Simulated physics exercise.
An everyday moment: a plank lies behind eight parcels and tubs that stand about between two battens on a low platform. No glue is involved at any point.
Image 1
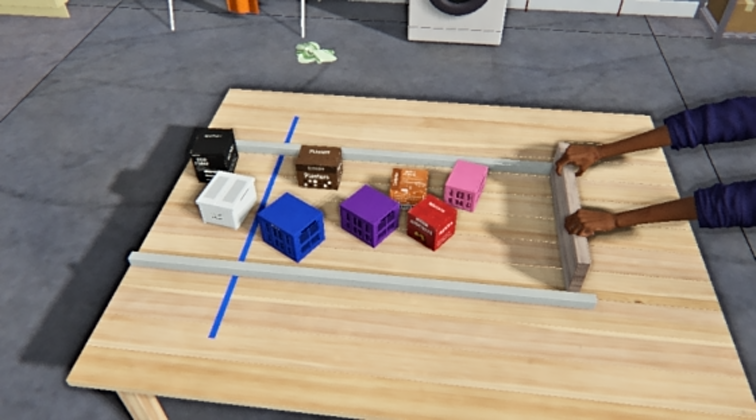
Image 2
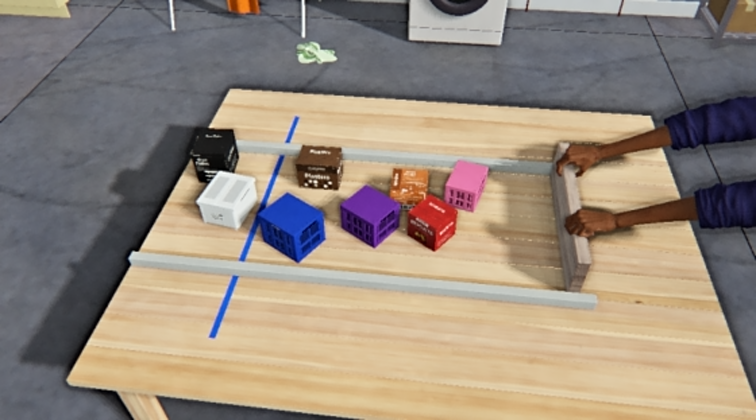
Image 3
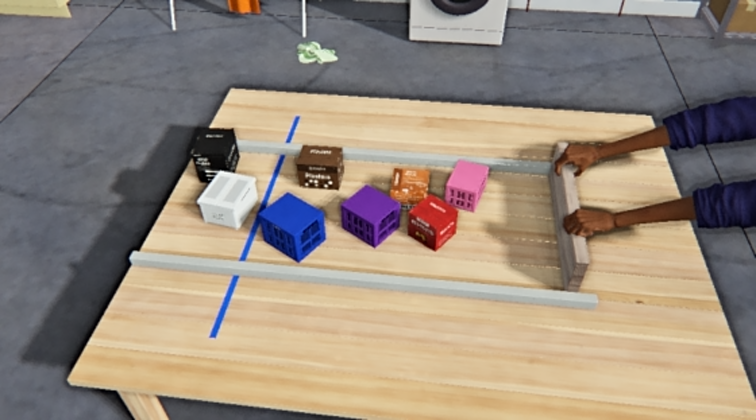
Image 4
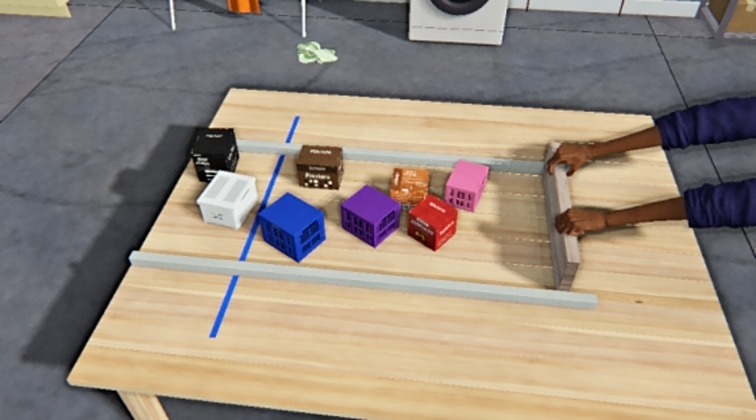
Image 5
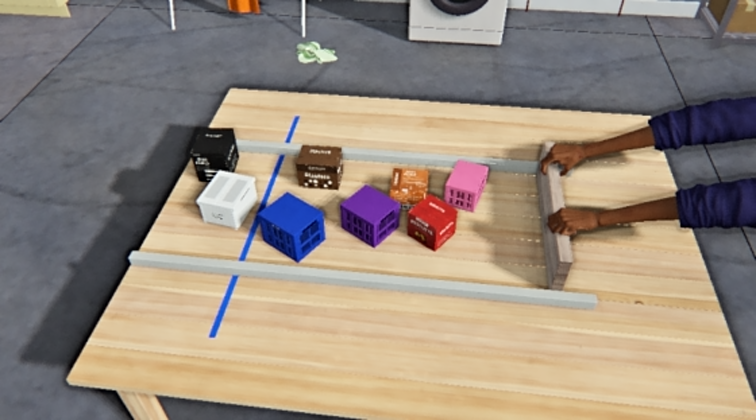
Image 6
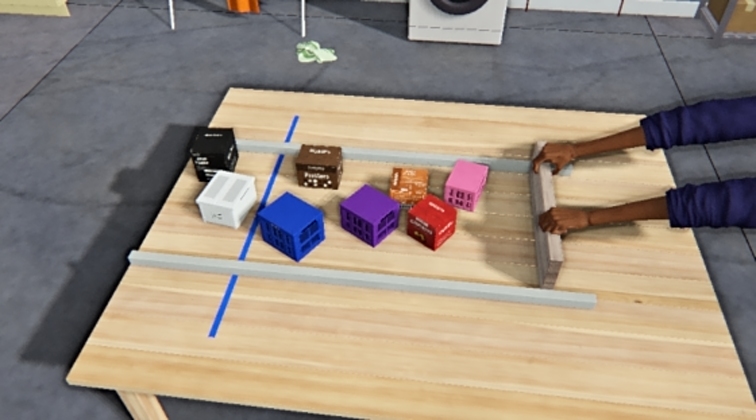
Two hands slid a wooden plank a short way left between two battens on a table, toward eight colourful boxes and crates scattered near a blue line, which stayed where they were.
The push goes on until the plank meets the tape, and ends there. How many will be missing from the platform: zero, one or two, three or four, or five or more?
It ends with just one or a pair down.
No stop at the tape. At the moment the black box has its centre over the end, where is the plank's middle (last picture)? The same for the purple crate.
The middle is at (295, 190) when it's the black box, and at (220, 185) when it's the purple crate.
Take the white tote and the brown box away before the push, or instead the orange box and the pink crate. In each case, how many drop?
The counts: 0 and 0.
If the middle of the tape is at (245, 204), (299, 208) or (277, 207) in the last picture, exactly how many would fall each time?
Ground tally per try: 3 / 0 / 1.
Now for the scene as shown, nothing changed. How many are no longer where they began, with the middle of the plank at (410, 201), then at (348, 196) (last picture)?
Answer - first 4, then 6.
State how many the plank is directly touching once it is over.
In total, 2.
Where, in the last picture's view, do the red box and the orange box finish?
Around (236, 213) and around (222, 173).
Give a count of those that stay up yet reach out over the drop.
Overhanging ones - 2.
Soon after, none off yet; black box at rest near (216, 155); white tote at rest near (229, 200); blue crate at rest near (292, 227).
After that, none off yet; black box at rest near (216, 155); white tote at rest near (229, 200); blue crate moving near (289, 228).
And then, none off yet; black box displaced a little near (202, 153); white tote displaced a little near (214, 198); blue crate displaced about its own width near (240, 233).
In the end, the number that fall off is one or two; gone, black box.
